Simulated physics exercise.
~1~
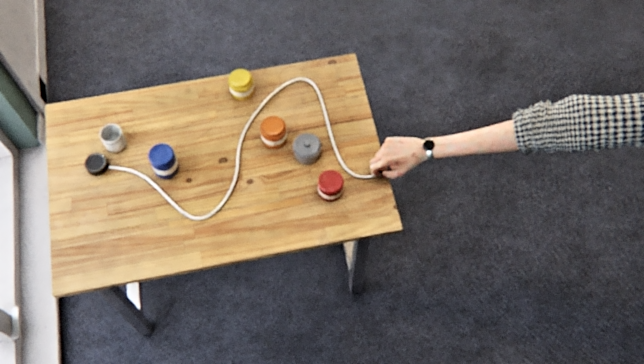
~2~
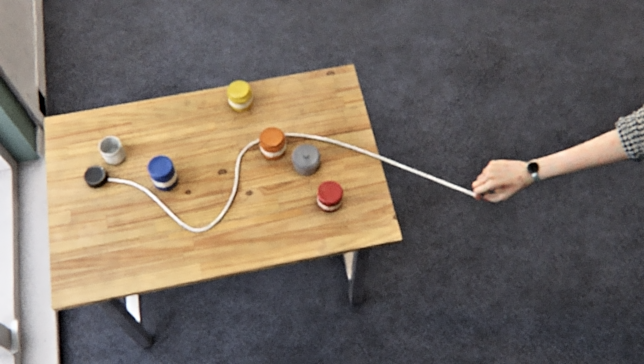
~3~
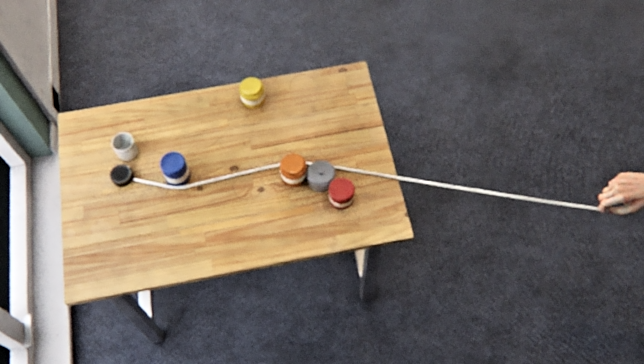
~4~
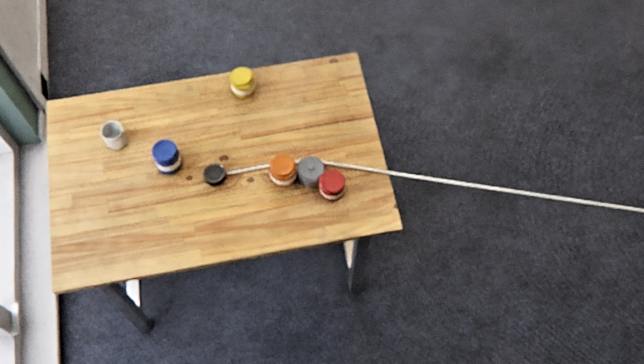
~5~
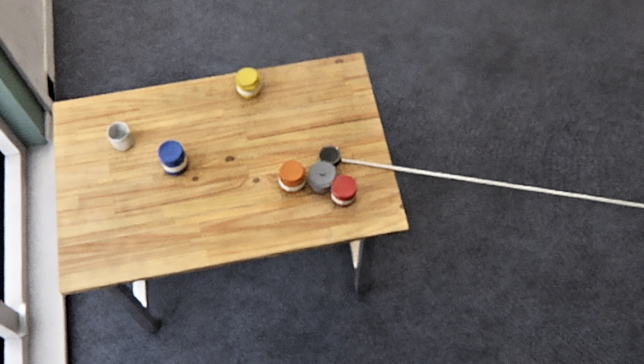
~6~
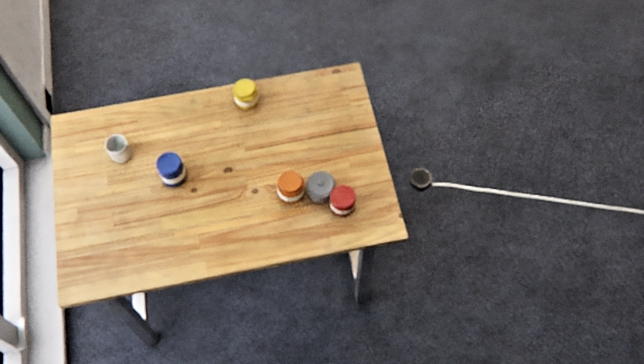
On a wooden side table above dark carpet, a white cord runs from a small black pad at the left, winding among a white mug and blue, yellow, orange, grey and red containers. A hand wearing a watch grips the cord at the right edge and pulls it away to the right. The curves straighten, and the taut cord draws the orange jar slightly down toward the grey pot. The black pad then slides right, past the blue tin, and rounds the clustered containers, nudging them slightly. Finally it leaves the table's right edge, while all six containers remain on top.
